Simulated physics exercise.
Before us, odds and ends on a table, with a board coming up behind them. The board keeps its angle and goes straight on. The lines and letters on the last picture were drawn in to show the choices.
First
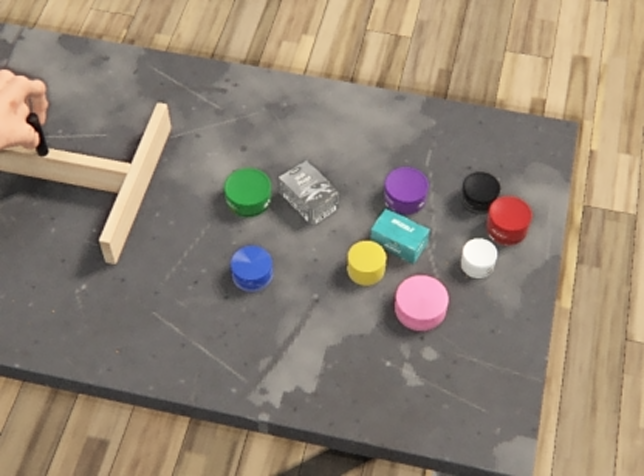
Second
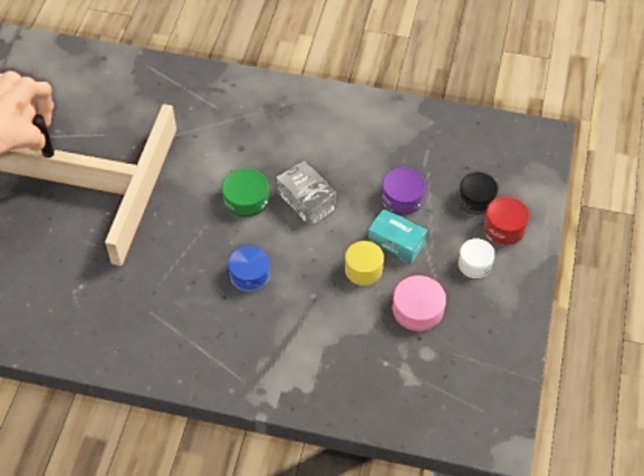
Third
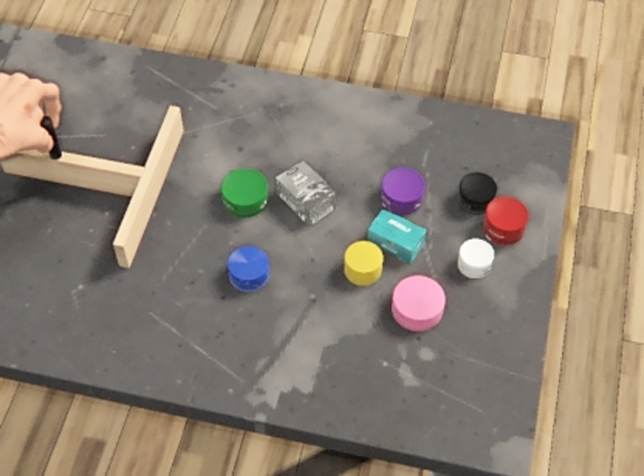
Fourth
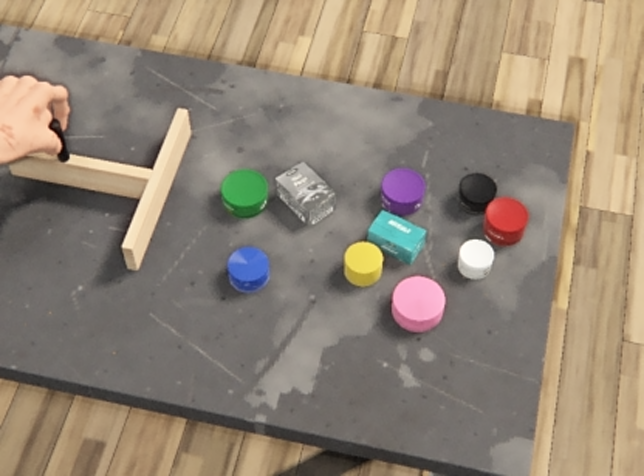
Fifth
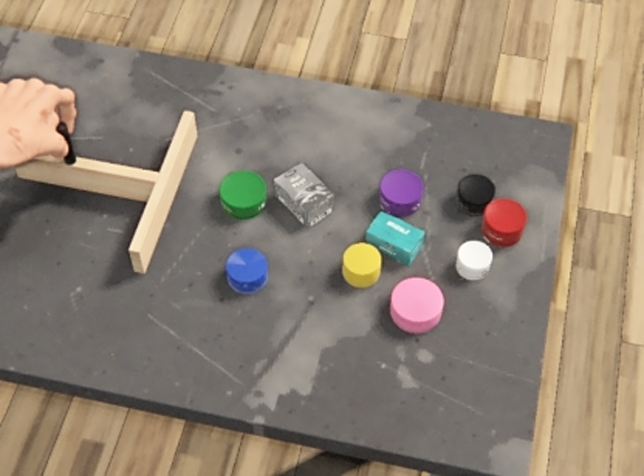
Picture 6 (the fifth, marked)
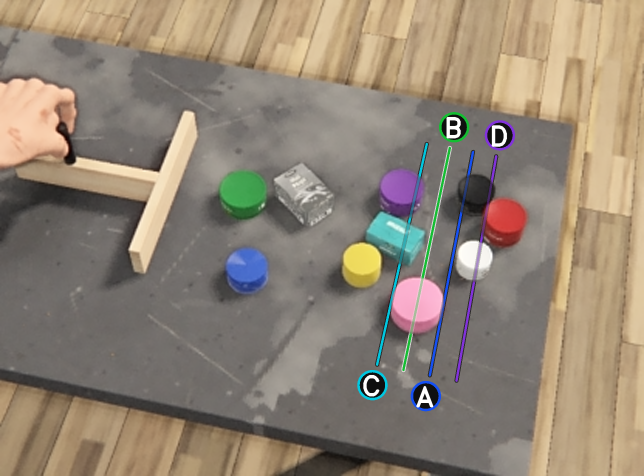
The clip opens on a dark tabletop scattered with colourful round tubs, a turquoise packet and a clear or greyish box, while a hand at the left grips a T-shaped wooden board. The hand slides the board slowly a short way to the right, narrowing the gap to the objects, which stay essentially still.
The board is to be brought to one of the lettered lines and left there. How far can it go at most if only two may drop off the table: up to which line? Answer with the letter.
D is the last line within the limit.
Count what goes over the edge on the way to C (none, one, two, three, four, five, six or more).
In all, none.
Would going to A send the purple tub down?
By then, no.
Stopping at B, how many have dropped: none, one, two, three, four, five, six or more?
In all, none.
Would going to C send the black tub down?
No.
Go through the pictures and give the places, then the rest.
Red tub (509, 221); blue tin (252, 269); purple tub (406, 191), in the first frame.
Board (140, 171); turquoise packet (398, 237), in the second frame.
Board (147, 173); white jar (476, 259), in the third frame.
Board (156, 175); grey box (306, 194), in the fourth frame.
Board (163, 178); green tub (243, 196); red tub (504, 223); blue tin (247, 271), in the fifth frame.
On the marked copy, A at (453, 256); B at (428, 251); C at (404, 247); D at (478, 261).
Following D. Soon after the start, board (273, 199); blue tin (282, 278); grey box (329, 190).
Later, board (387, 220); white jar (505, 265); black tub (501, 192).
In the end, board (477, 237); white jar over the edge; red tub over the edge; two fallen.
As for the rest, A is within the limit but short; B is within the limit but short; C is within the limit but short.
